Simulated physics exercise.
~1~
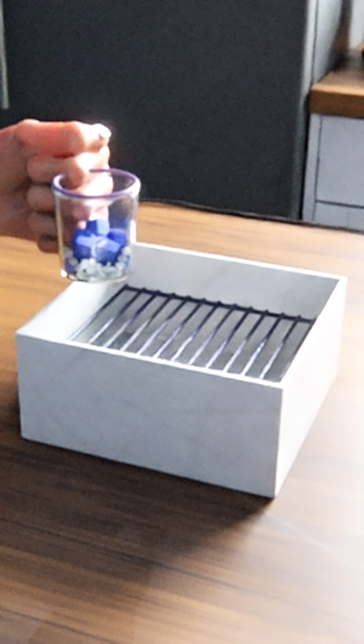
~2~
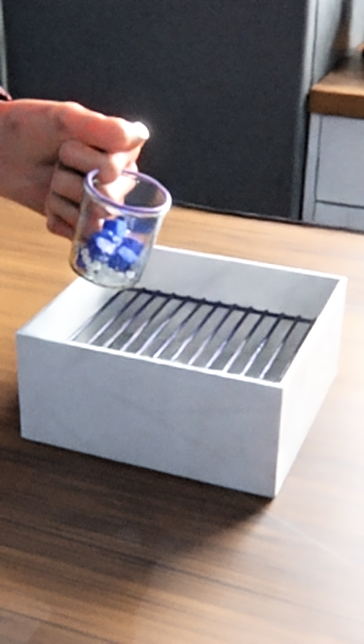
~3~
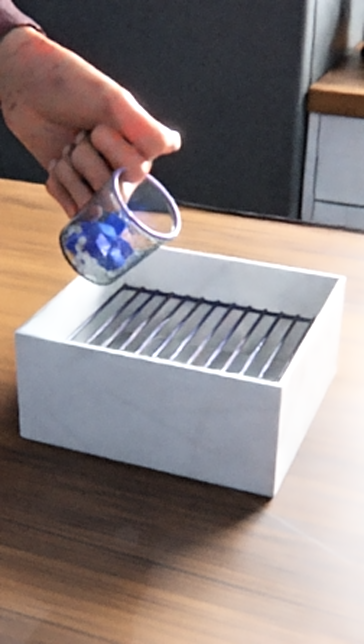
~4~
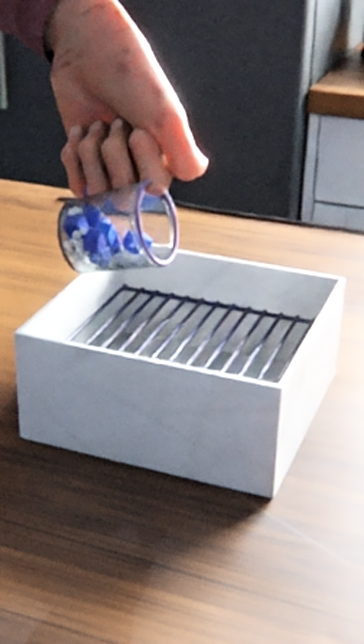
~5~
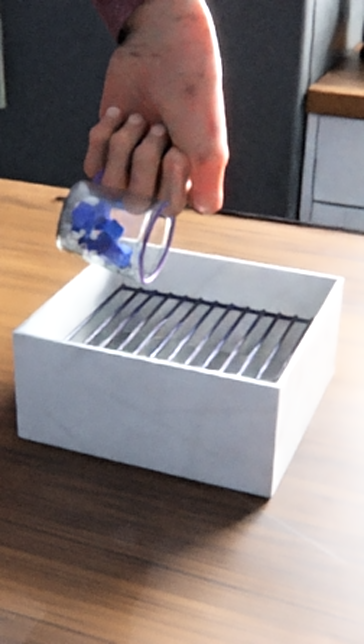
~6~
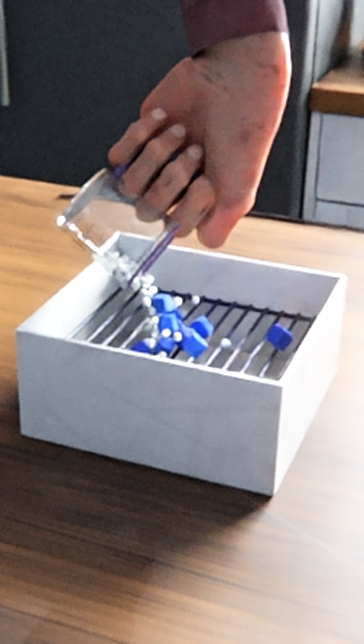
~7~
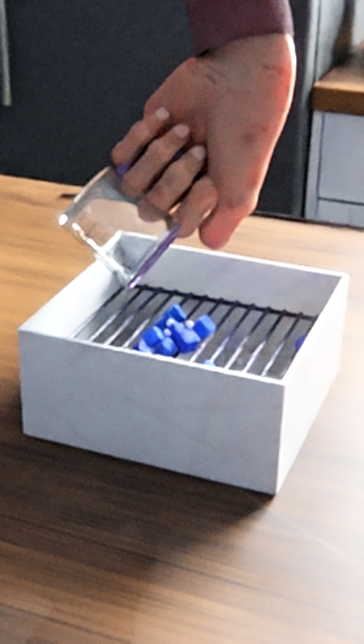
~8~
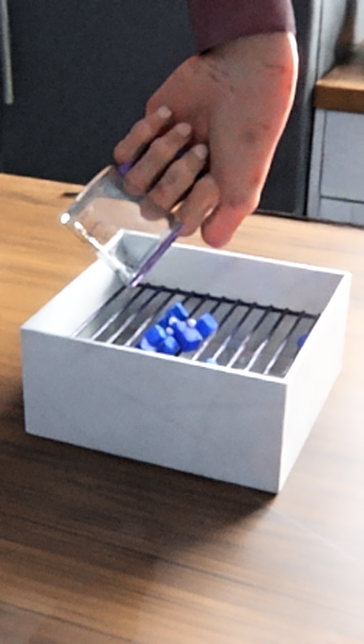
A hand holds a small clear cup of blue chunks and tiny white bits above an open white box, seen from slightly above on a brown wooden table, with dark cabinetry behind. Dark-edged wires form a grille across the box. The hand tips the cup rightward until it lies on its side, the pieces still mostly inside. It then tilts further, and the blue and white pieces tumble out onto the wires. Nearly all the white bits drop through, while the blue chunks stay on top, most in a cluster, as the emptied cup remains tilted above.
